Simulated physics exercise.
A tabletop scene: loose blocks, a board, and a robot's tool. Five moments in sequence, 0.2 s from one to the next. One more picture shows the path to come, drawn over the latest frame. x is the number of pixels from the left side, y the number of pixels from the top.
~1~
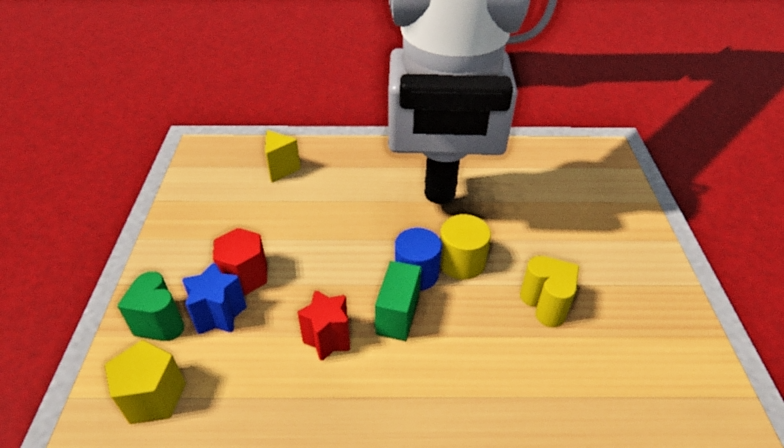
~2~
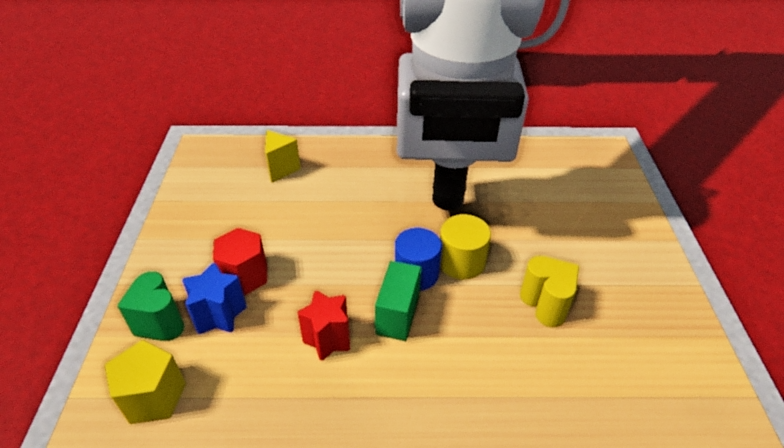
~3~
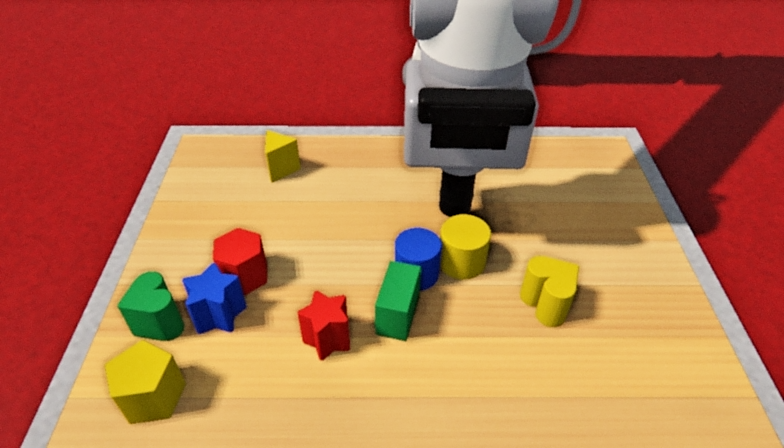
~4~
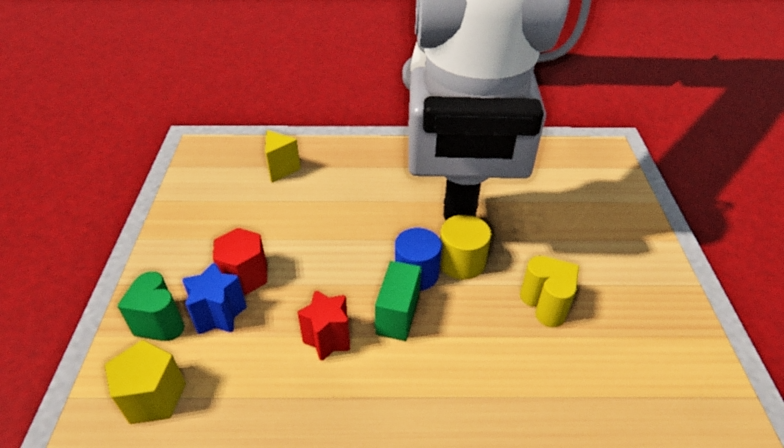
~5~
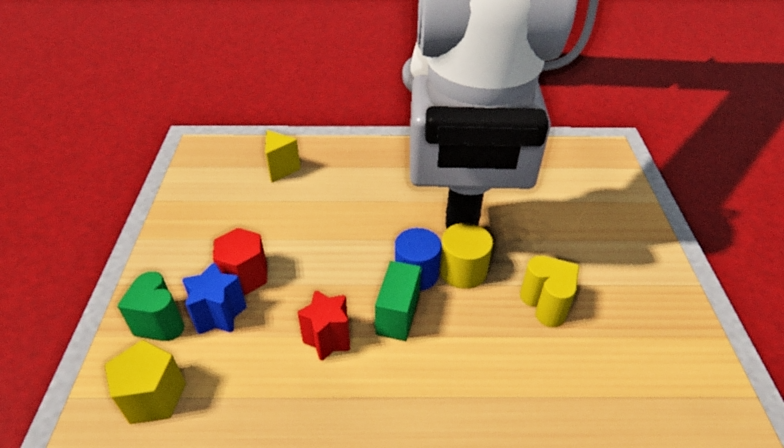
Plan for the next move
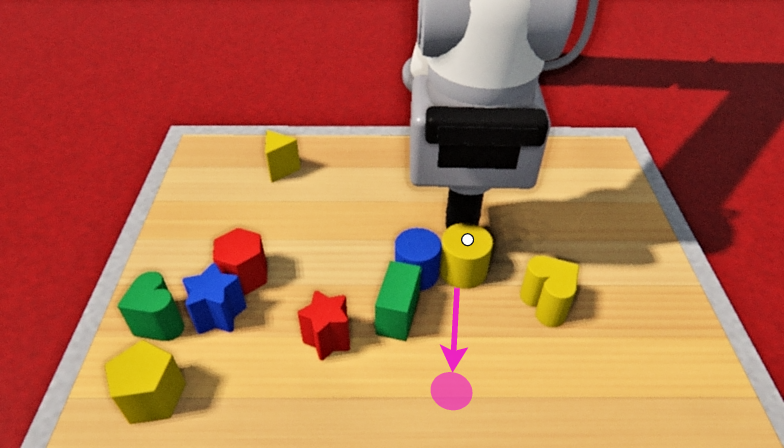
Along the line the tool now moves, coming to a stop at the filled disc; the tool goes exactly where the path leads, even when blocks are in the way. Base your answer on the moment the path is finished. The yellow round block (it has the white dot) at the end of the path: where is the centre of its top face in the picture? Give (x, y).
Top centre: (508, 382).
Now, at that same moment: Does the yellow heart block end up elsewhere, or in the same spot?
It is left in place.
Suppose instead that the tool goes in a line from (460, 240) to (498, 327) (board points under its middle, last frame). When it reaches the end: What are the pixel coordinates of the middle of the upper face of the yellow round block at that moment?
It ends at (470, 321).
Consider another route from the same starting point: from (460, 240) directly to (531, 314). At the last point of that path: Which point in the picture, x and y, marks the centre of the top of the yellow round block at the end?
At the end it should sit near (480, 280).
The line goes in a line from (460, 240) to (452, 391); the dot is on the yellow round block.
What follows on the original path. One third of the way, tool (459, 271); yellow round block (474, 289).
Two thirds of the way, tool (457, 319); yellow round block (488, 339).
At the end, tool (454, 378); blue round block unmoved; yellow round block (508, 382); yellow heart block unmoved.
